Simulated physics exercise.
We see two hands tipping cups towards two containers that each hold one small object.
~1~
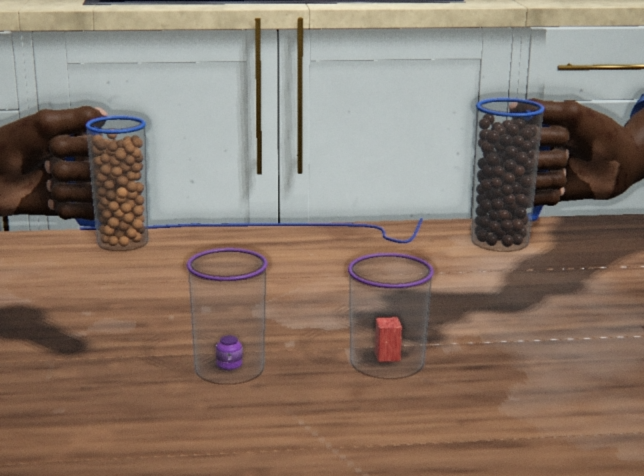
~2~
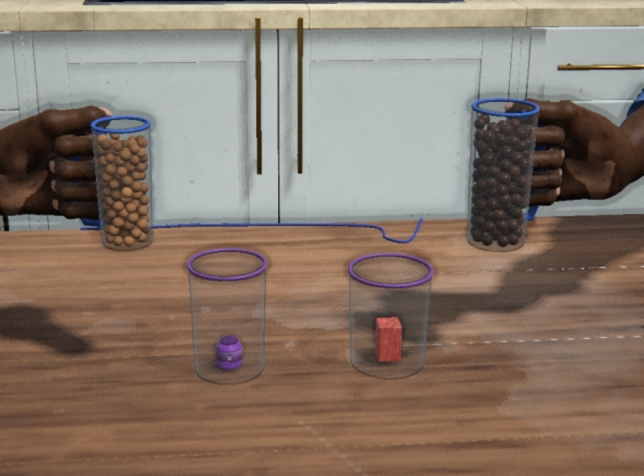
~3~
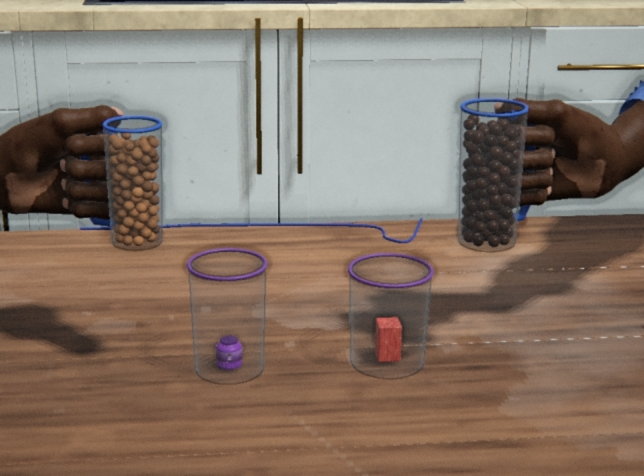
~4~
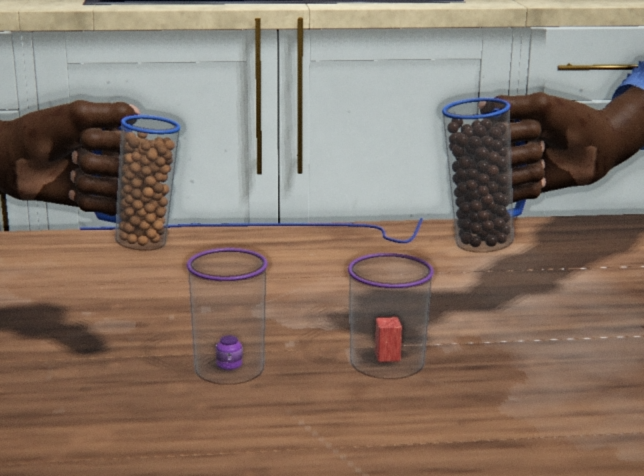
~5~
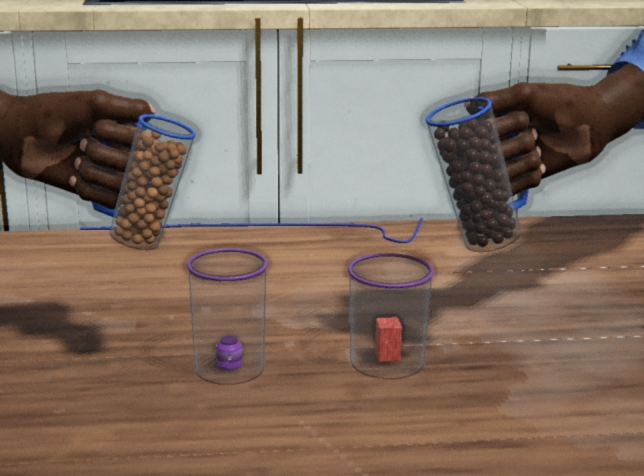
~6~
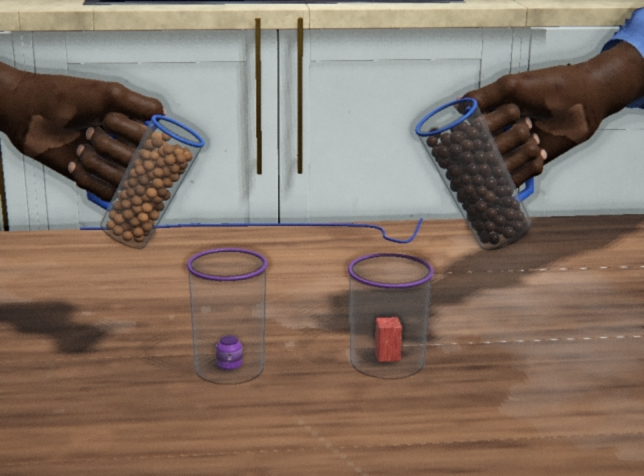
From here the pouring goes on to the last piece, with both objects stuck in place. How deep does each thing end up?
Left thing disappears under the fill, right thing disappears under the fill.
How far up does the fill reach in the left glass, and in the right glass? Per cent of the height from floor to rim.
Near 50 on the left, 75 on the right.
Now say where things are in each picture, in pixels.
Small bottle in the left glass (229, 351), a quarter of its height or less; left cup (119, 184), nearly full of cereal balls; small block in the right glass (388, 340), reaching about a third of the way up; right cup (505, 176), nearly full of chocolate balls, in the first picture.
Left cup (124, 184), upright; right cup (500, 176), upright, in the second picture.
Left cup (135, 184), upright; right cup (490, 176), upright, in the third picture.
Left cup (146, 184), tipped 8°; right cup (480, 176), tipped 8°, in the fourth picture.
Left cup (150, 184), tipped 18°; right cup (476, 176), tipped 18°, in the fifth picture.
Small bottle in the left glass (229, 351); left cup (150, 184), tipped 29°; small block in the right glass (388, 340); right cup (476, 176), tipped 29°, in the sixth picture.
Then, 0.30 s later than the last frame, left glass empty, all of its cupful still in the cup; right glass empty, all of its cupful still in the cup.
Then, 0.69 s later than the last frame, left glass nearly empty, nearly all of its cupful still in the cup; right glass nearly empty, nearly all of its cupful still in the cup.
Then, 1.11 s later than the last frame, left glass nearly empty, roughly half of its cupful still in the cup; right glass a third full, roughly half of its cupful still in the cup, one piece on the table.
When it is over, left glass half full (surface near (228, 314)), nothing beside it; right glass three quarters full (surface near (390, 292)), one piece on the table; the left thing is covered; the right thing is covered.
